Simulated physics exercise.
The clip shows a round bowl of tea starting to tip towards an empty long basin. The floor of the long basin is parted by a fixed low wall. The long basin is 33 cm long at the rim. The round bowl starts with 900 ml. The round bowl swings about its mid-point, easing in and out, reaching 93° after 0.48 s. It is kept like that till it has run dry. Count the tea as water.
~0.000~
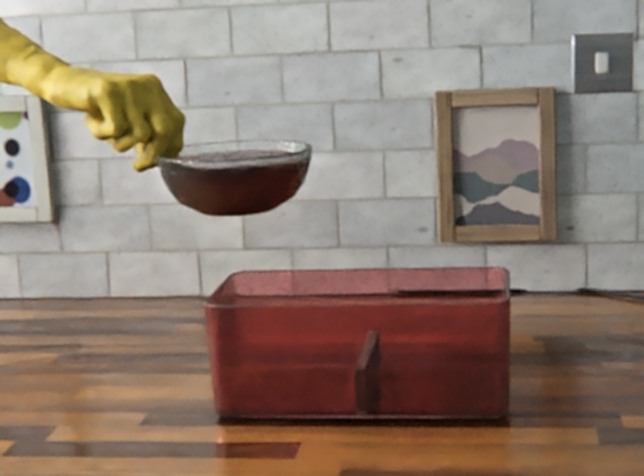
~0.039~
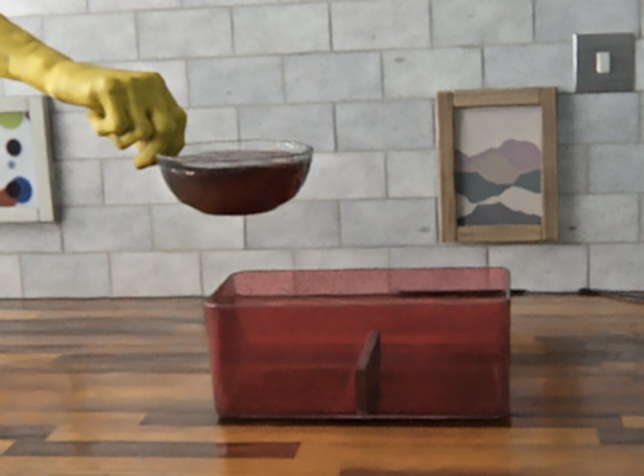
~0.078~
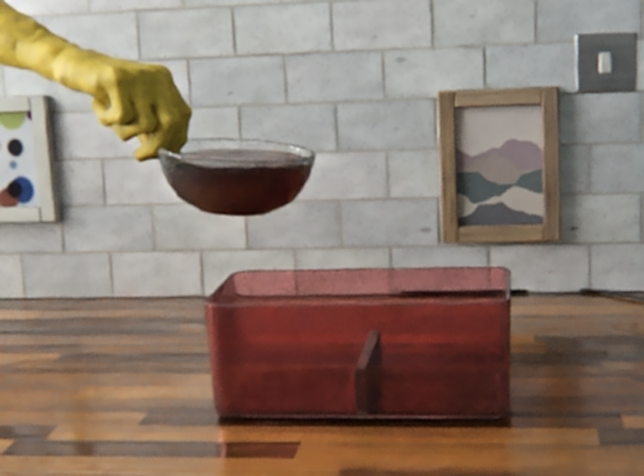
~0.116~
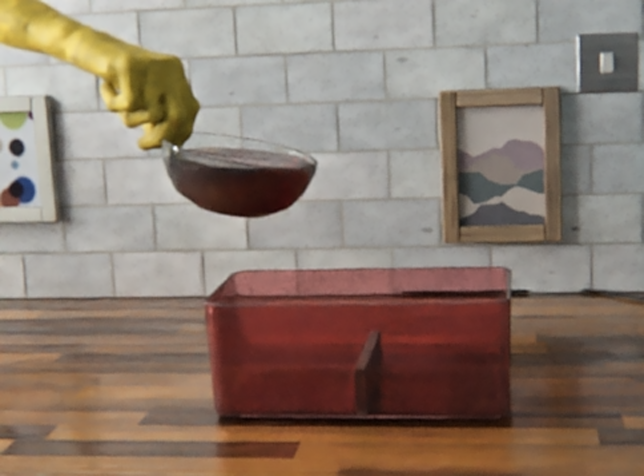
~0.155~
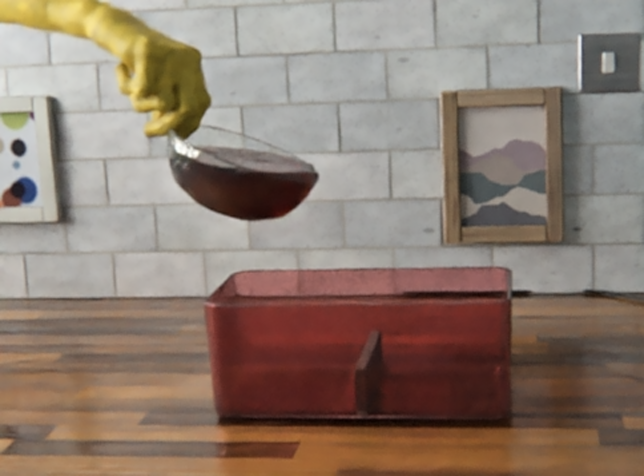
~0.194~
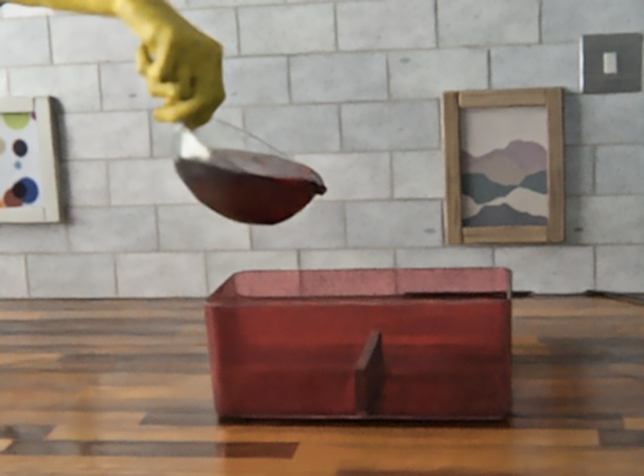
The footage shows a yellow-gloved hand holding a clear round bowl of dark tea above a long red basin on a wooden counter, gradually tilting the bowl rightward until the tea starts to cross its lowered right rim.
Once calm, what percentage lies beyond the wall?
The far part has some 41 per cent.
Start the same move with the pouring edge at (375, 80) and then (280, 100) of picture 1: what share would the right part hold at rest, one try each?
In turn about 75 and 20 per cent.
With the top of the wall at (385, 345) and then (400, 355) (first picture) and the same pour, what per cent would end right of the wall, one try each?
First 10, then 15 per cent.
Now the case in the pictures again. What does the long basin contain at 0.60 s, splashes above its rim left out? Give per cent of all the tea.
Some 94 per cent.
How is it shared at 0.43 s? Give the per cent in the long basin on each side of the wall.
Some 26 per cent left and 26 right.
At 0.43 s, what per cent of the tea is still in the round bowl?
Some 10 per cent.
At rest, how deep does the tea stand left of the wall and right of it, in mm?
Left about 20 mm, right about 16 mm.
After 0.43 s the tilt is 91° and 10 per cent is still to pour, 27 is left of the wall and 26 right of it.
After 0.60 s the tilt is 93° and 1 per cent is still to pour, 52 is left of the wall and 41 right of it.
After 0.78 s the tilt is 93° and 0 per cent is still to pour, 52 is left of the wall and 40 right of it.
After 0.98 s the tilt is 93° and 0 per cent is still to pour, 56 is left of the wall and 41 right of it.
In the end 56 per cent lies left of the wall, 41 right of it and 3 outside.
